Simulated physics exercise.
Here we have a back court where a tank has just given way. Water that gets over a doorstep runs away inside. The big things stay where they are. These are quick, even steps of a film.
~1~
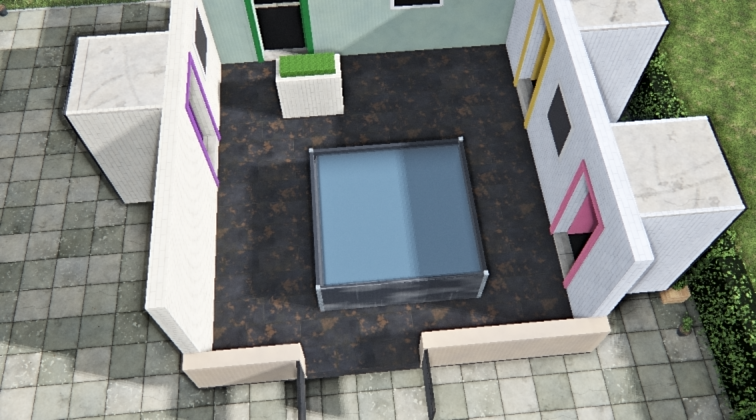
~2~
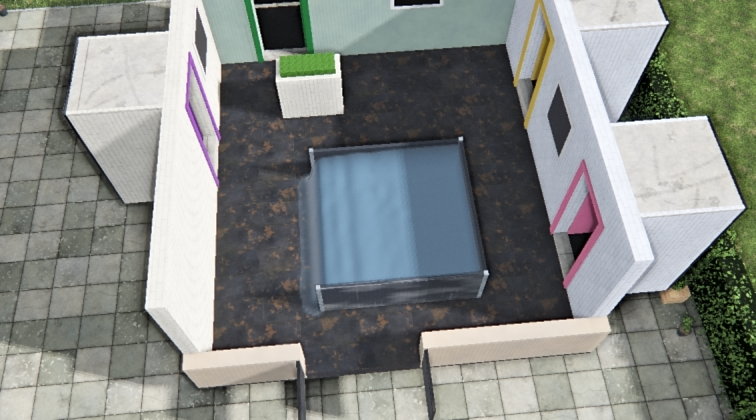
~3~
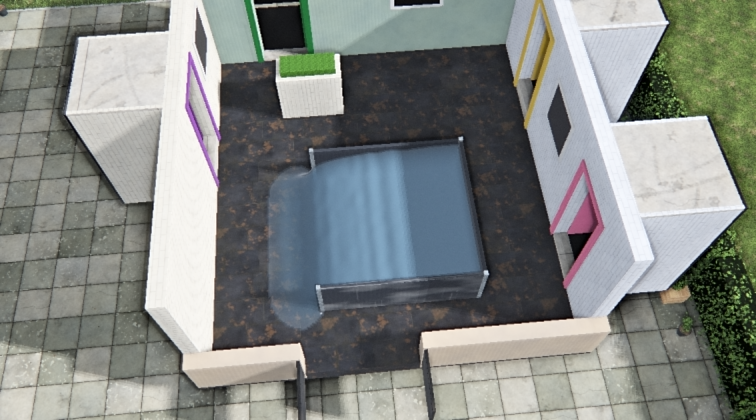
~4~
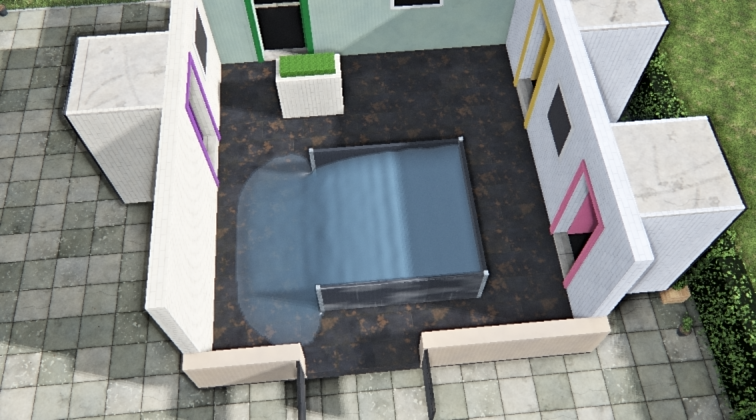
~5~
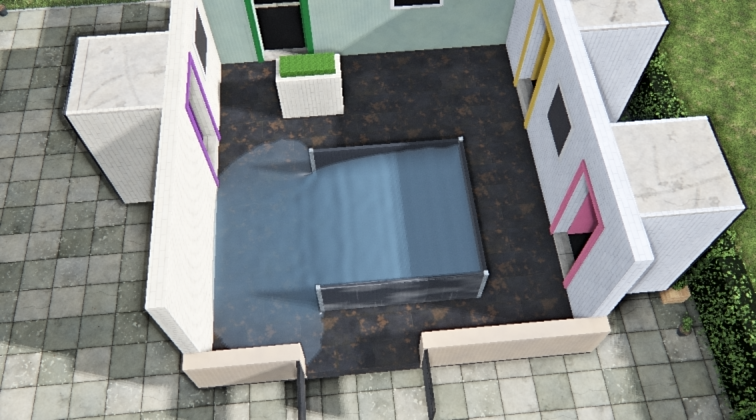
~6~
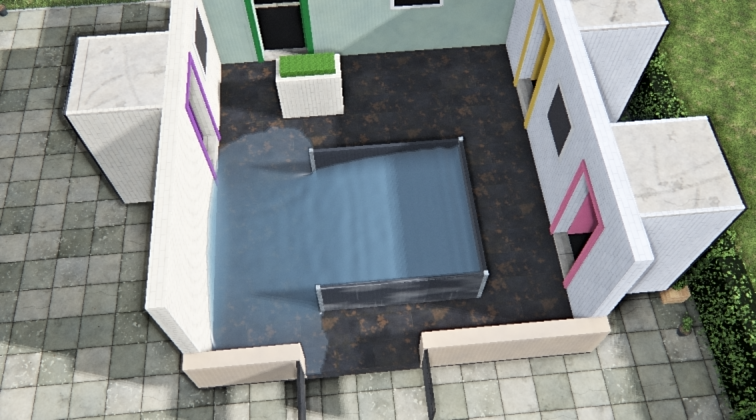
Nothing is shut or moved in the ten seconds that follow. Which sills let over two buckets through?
In the end: The purple door takes more than that; the pink door takes more than that; the green door takes more than that; the yellow door stays under that.
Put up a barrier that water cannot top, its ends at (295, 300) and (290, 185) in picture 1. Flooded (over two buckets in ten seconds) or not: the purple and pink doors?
Purple door takes less, pink door is under.
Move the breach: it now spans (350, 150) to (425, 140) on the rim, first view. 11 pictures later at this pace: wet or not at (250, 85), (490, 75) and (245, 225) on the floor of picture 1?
One after the other: Covered, flooded, dry.
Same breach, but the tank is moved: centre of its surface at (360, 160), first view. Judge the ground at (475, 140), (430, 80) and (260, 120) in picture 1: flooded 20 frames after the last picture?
As listed: No water, awash, under water.
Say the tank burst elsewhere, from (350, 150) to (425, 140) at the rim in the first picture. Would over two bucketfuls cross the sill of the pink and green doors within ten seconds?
The pink door passes that mark, the green door lets more in.
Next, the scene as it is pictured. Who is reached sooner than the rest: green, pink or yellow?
First comes the one in green.
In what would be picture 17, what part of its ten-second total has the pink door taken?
Near 0 in a hundred.
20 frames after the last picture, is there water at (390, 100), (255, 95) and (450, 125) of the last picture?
As listed: Flooded, wet, dry.
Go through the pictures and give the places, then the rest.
Still water in the tank at (394, 211), in the first picture.
The front is at a hidden place, out from the gap at (319, 232), in the second picture.
The front is at (293, 323), out from the gap at (319, 234), in the third picture.
Water pours out at (320, 235) and has run to (275, 162), in the fourth picture.
The front is at a hidden place, out from the gap at (320, 235), in the fifth picture.
Water pours out at (320, 235) and has run to (219, 153), in the sixth picture.
A moment on, water covers 30 % of the floor; the purple door under two buckets in, the pink door not reached, the green door not reached, the yellow door not reached.
Next, water covers 40 % of the floor; the purple door over two buckets in, the pink door not reached, the green door under two buckets in, the yellow door not reached.
Then, water covers 65 % of the floor; the purple door over two buckets in, the pink door wet at the sill, nothing in, the green door far over two buckets in, the yellow door not reached.
Later, water covers 100 % of the floor; the purple door far over two buckets in, the pink door over two buckets in, the green door far over two buckets in, the yellow door wet at the sill, nothing in.
In the end, water covers 100 % of the floor; the purple door far over two buckets in, the pink door over two buckets in, the green door far over two buckets in, the yellow door wet at the sill, nothing in.
